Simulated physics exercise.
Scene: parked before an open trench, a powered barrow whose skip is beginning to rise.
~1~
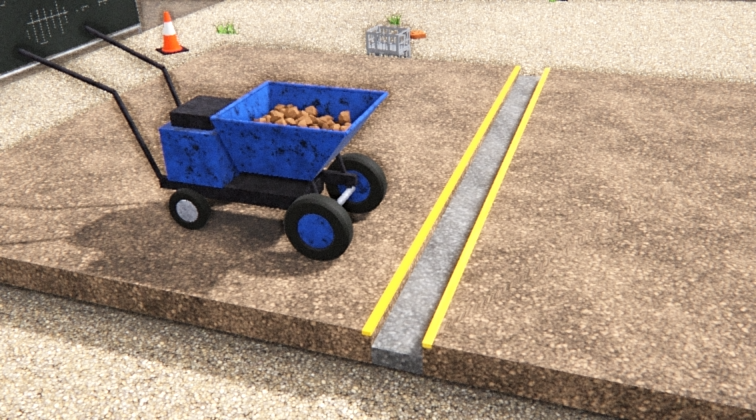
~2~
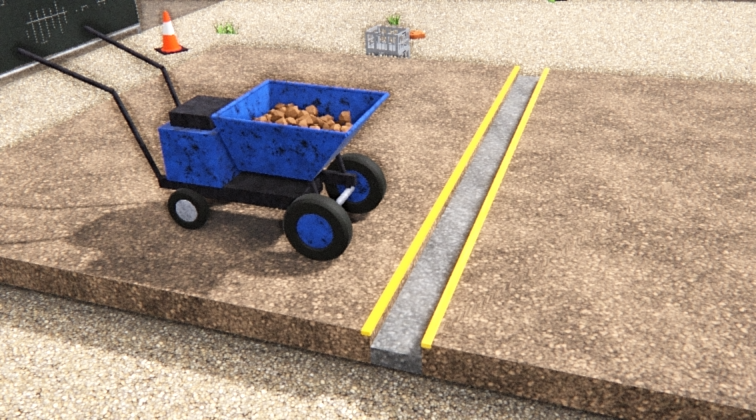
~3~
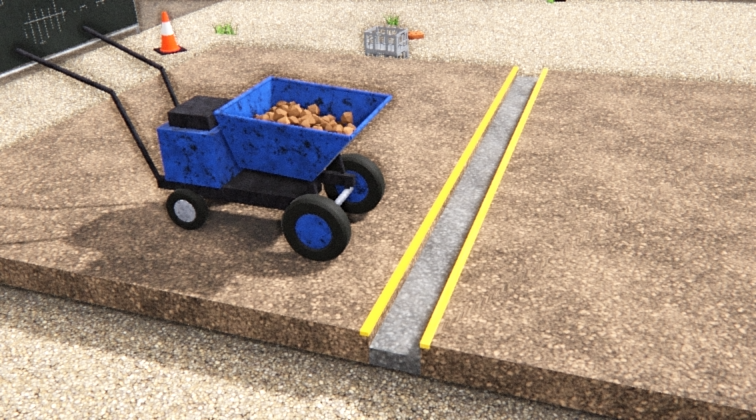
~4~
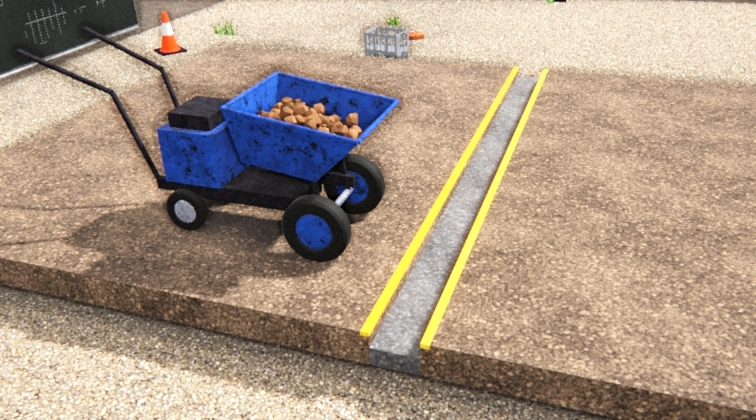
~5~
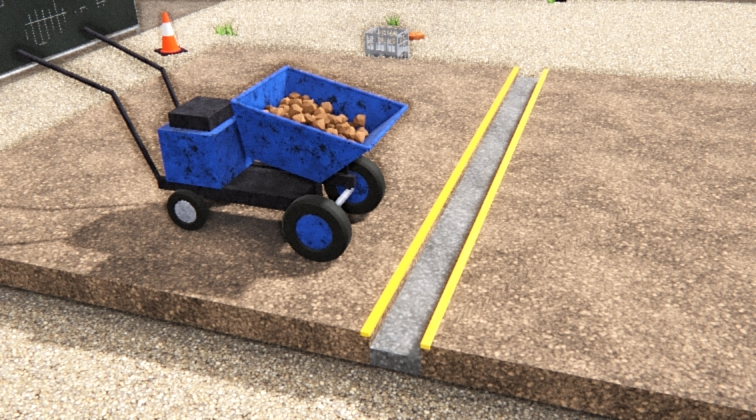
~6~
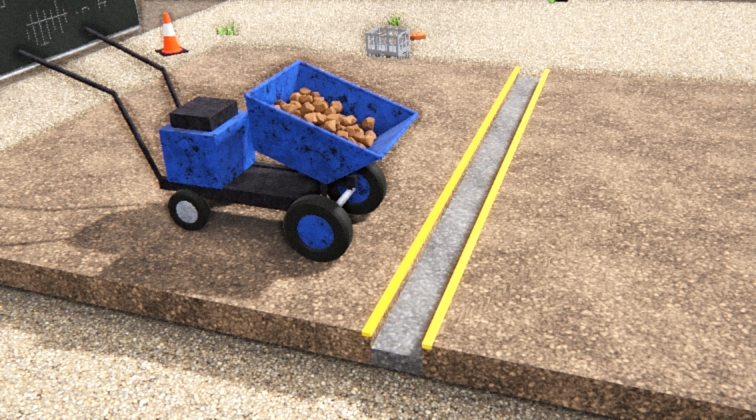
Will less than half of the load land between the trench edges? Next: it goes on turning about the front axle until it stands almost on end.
The trench will most likely get the lesser share of it.
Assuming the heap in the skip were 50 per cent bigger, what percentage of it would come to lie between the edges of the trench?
30 in a hundred, roughly.
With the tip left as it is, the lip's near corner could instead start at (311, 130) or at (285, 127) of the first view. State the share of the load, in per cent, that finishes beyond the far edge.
Result: Try 1 = 10 %, try 2 = 0 %.
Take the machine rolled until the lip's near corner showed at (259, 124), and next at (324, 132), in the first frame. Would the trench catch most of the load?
One after the other: The lesser share and the greater share.
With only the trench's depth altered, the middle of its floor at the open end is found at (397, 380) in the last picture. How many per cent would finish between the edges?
It comes to 60 per cent or so.
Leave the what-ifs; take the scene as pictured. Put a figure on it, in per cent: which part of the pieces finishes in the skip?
Some 15 per cent.
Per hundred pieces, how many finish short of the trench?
I'd say around 0 per cent of the load.
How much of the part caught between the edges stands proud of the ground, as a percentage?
35 per cent or so.
Soon after the last picture, skip tipped steeply; all in the skip.
A little later, skip tipped right over; about two thirds in the skip; a small part in or heaped over the trench; about a quarter beyond it; a stray few falling.
Later still, skip tipped right over; a small part in the skip; about a third in or heaped over the trench; about half beyond it.
At rest, skip tipped right over; a small part in the skip; about a third in or heaped over the trench; about half beyond it.
